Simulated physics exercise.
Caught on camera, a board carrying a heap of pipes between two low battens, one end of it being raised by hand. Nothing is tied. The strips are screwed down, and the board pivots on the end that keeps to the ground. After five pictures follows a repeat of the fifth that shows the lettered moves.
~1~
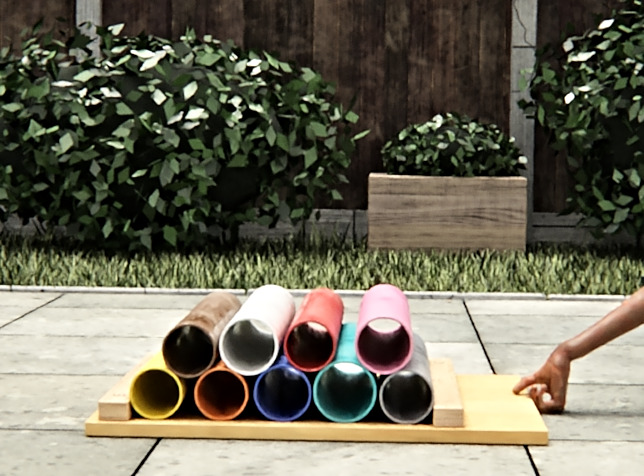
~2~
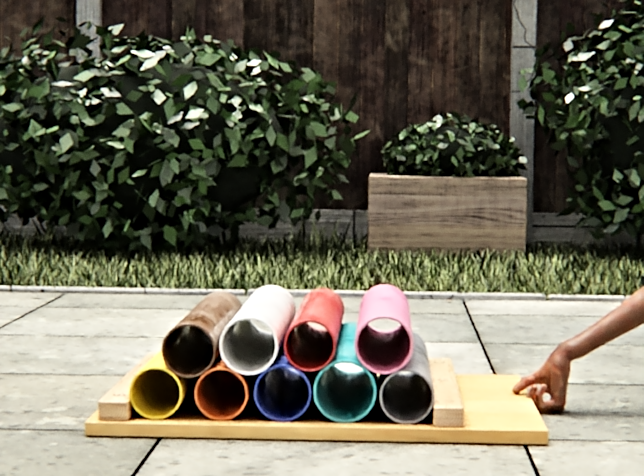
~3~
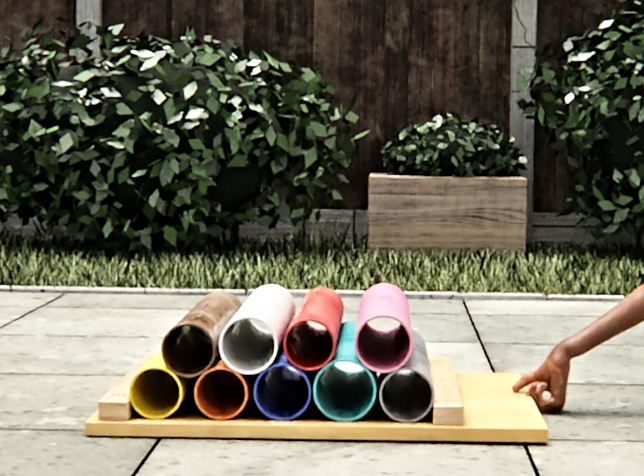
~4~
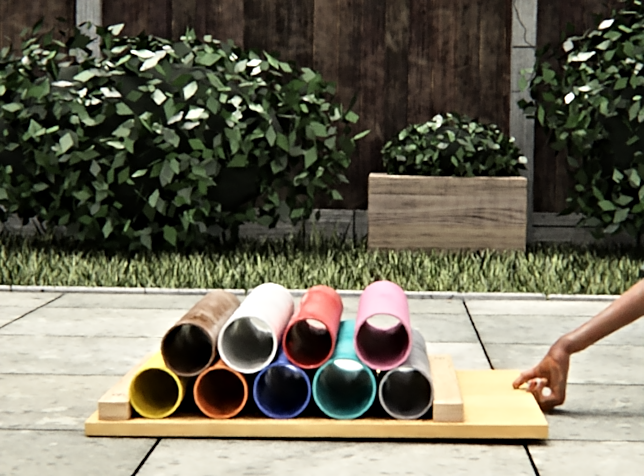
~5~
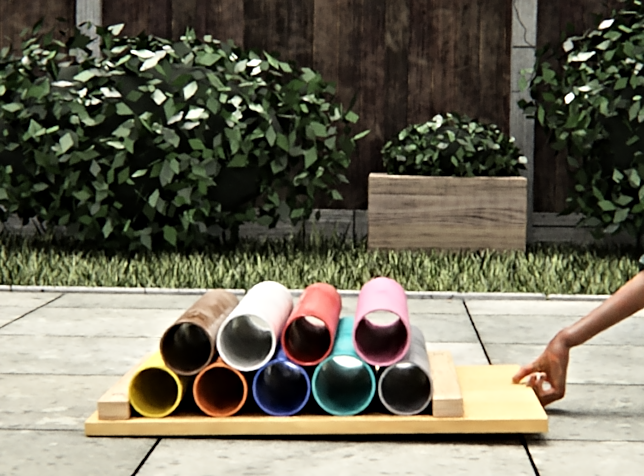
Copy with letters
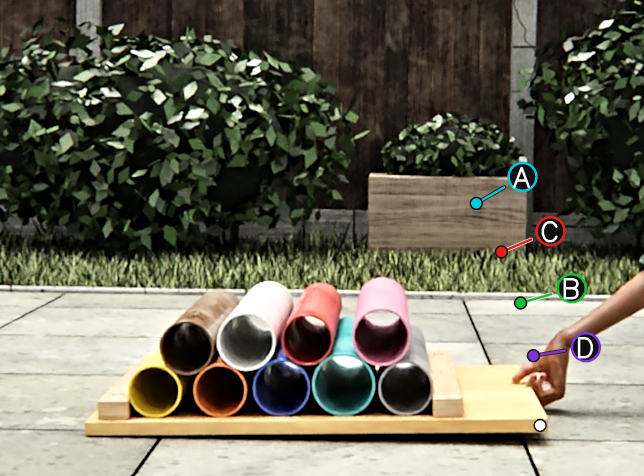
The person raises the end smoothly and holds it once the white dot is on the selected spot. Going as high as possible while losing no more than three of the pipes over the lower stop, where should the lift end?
Mark A is as high as it can go.
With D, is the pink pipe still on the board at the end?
Yes, with D.
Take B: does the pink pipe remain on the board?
Yes.
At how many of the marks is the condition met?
Four of them.
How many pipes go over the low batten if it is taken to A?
It comes to three.
On the marked copy, A at (476, 203); B at (521, 303); C at (501, 252); D at (534, 356); the white dot at (540, 426).
Following A. Soon after the start, board at 18°.
Later, board at 31°.
In the end, board at 31°, three over the low batten (white, brown, red).
As for the rest, B none over the low batten; C one over the low batten (brown); D none over the low batten.
